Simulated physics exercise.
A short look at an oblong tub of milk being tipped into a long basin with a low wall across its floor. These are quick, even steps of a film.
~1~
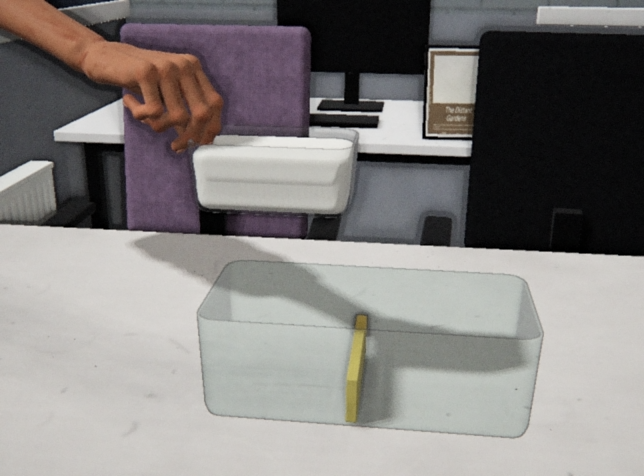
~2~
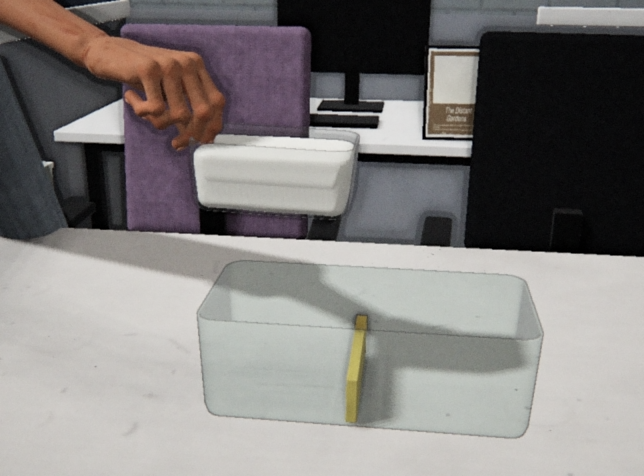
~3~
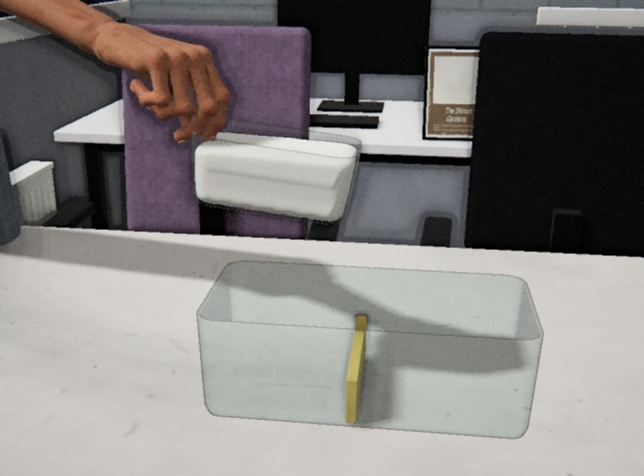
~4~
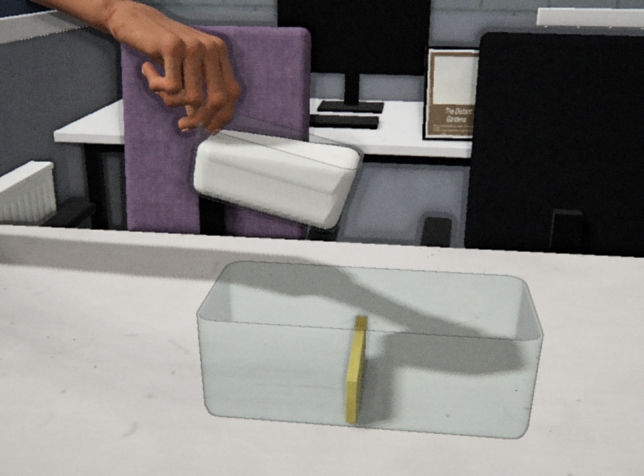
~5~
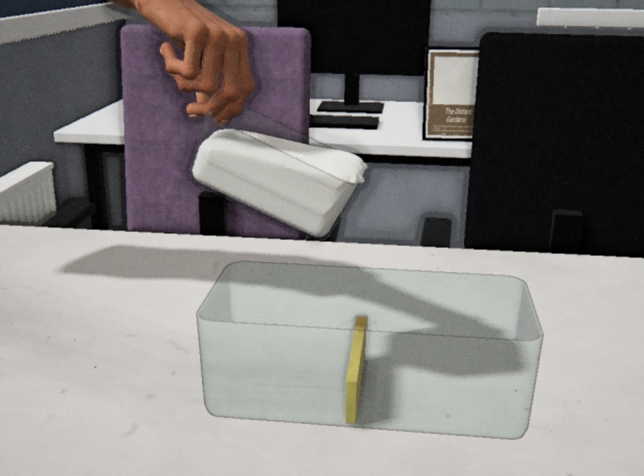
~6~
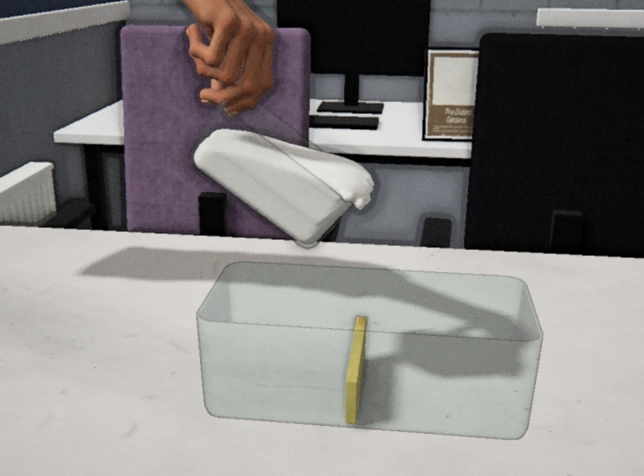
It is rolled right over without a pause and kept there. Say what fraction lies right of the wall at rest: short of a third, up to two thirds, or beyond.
The share right of the wall is over two thirds.
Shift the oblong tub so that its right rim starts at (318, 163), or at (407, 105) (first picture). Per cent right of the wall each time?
About 45 and 85 per cent.
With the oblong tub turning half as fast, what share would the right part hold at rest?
Near 85 %.
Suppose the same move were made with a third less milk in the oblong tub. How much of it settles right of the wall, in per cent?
About 75 per cent.
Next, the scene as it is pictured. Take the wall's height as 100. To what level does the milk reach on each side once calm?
Left about 10, right about 40.
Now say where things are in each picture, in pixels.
Tilt 0°; pouring edge (356, 141); surface from (202, 144) to (354, 149); the long basin's rim runs from (213, 288) to (533, 307); the wall's top is at (357, 346), in the first frame.
Tilt 2°; pouring edge (357, 144); surface from (203, 143) to (355, 150), in the second frame.
Tilt 6°; pouring edge (359, 151); surface from (205, 140) to (356, 154), in the third frame.
Tilt 14°; pouring edge (360, 162); surface from (207, 137) to (359, 158), in the fourth frame.
Tilt 24°; pouring edge (361, 177); surface from (210, 138) to (356, 169); 3 per cent is over the edge, in the fifth frame.
Tilt 36°; pouring edge (357, 194); surface from (207, 136) to (338, 170); 9 per cent is over the edge, in the sixth frame.
A moment on, the oblong tub is tipped right over and 11 per cent is still to pour, 0 is left of the wall and 56 right of it.
Next, the oblong tub is tipped right over and 1 per cent is still to pour, 12 is left of the wall and 78 right of it.
Then the oblong tub is tipped right over and 0 per cent is still to pour, 19 is left of the wall and 79 right of it.
Later the oblong tub is tipped right over and 0 per cent is still to pour, 20 is left of the wall and 79 right of it.
In the end 20 per cent lies left of the wall, 78 right of it and 2 outside.
